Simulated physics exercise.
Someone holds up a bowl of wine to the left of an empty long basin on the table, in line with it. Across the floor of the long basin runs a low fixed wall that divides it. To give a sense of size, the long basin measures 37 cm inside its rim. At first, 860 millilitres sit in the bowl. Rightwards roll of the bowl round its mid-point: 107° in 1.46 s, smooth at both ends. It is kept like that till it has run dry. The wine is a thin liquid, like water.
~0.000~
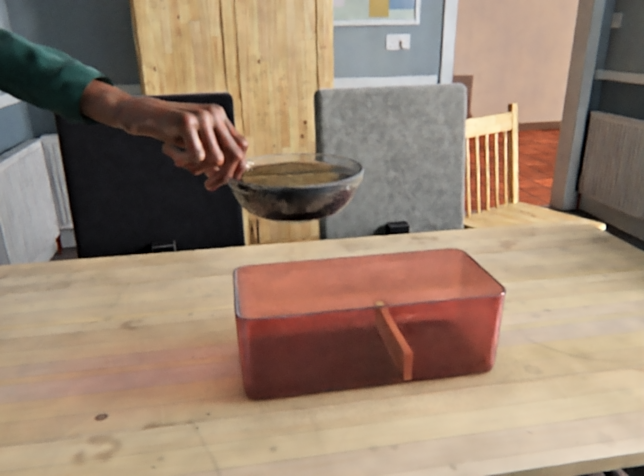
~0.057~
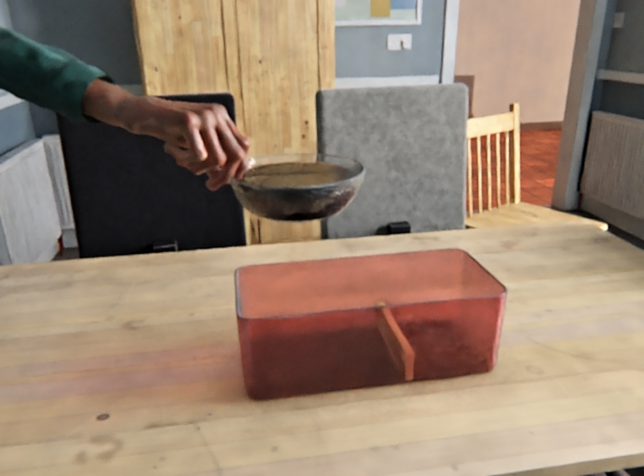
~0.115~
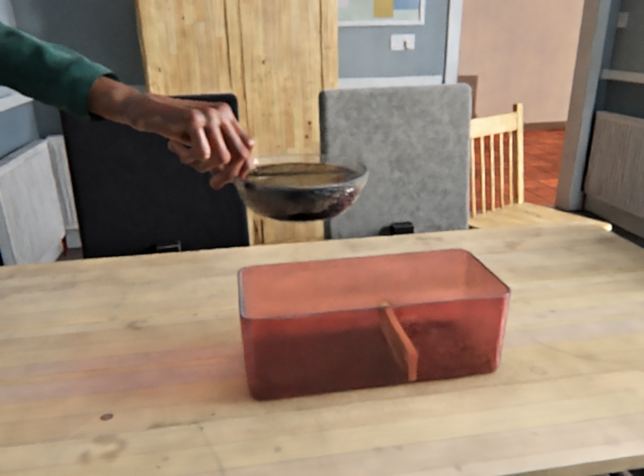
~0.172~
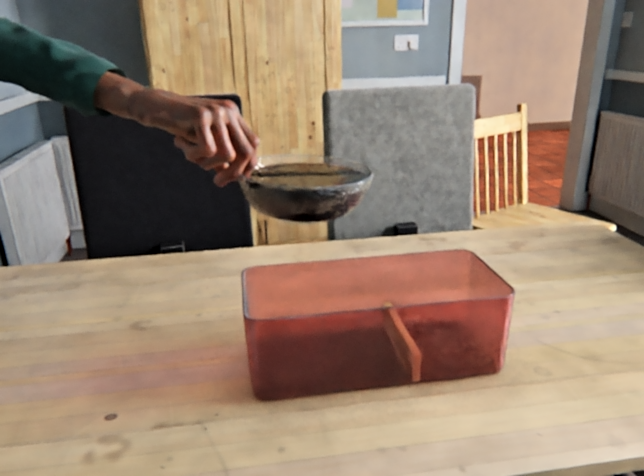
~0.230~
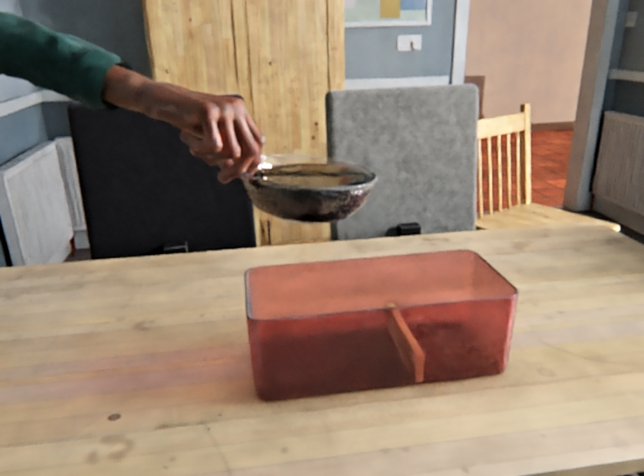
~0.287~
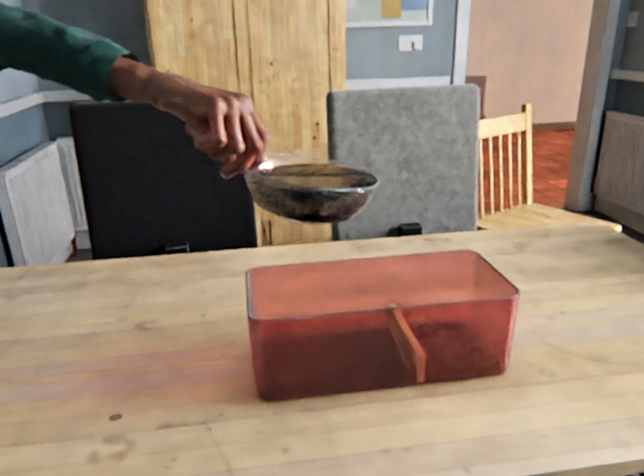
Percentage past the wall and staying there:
68 percent.
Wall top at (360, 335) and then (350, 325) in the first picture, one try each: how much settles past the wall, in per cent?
80 in a hundred, followed by 95 in a hundred.
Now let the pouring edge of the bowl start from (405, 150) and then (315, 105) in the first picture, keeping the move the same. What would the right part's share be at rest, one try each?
About 85 %, then about 25 %.
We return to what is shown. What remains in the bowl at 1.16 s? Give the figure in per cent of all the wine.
Remaining share: Approx. 0 %.
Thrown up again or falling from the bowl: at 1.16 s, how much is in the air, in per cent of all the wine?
Close to 2 per cent.
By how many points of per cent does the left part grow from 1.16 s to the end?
Some 2 per cent.
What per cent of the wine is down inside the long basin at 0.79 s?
Around 36 percent.
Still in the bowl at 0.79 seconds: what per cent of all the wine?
Around 28 percent.
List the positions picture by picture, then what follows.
The first picture shows tilt 0°; pouring edge (361, 166); surface from (229, 179) to (357, 172); the long basin's rim runs from (235, 292) to (483, 270); the wall's top is at (392, 326).
The second picture shows tilt 0°; pouring edge (362, 167); surface from (231, 179) to (359, 172).
The third picture shows tilt 2°; pouring edge (366, 169); surface from (235, 178) to (362, 173).
The fourth picture shows tilt 4°; pouring edge (370, 171); surface from (239, 178) to (367, 174).
The fifth picture shows tilt 6°; pouring edge (374, 175); surface from (243, 178) to (371, 175).
The sixth picture shows tilt 10°; pouring edge (376, 179); surface from (247, 179) to (373, 175).
After 0.79 s the tilt is 60° and 29 per cent is still to pour, 5 is left of the wall and 32 right of it.
After 1.16 s the tilt is 96° and 0 per cent is still to pour, 29 is left of the wall and 68 right of it.
After 1.54 s the tilt is 107° and 0 per cent is still to pour, 31 is left of the wall and 68 right of it.
After 1.96 s the tilt is 107° and 0 per cent is still to pour, 31 is left of the wall and 68 right of it.
In the end 31 per cent lies left of the wall, 68 right of it and 1 outside.
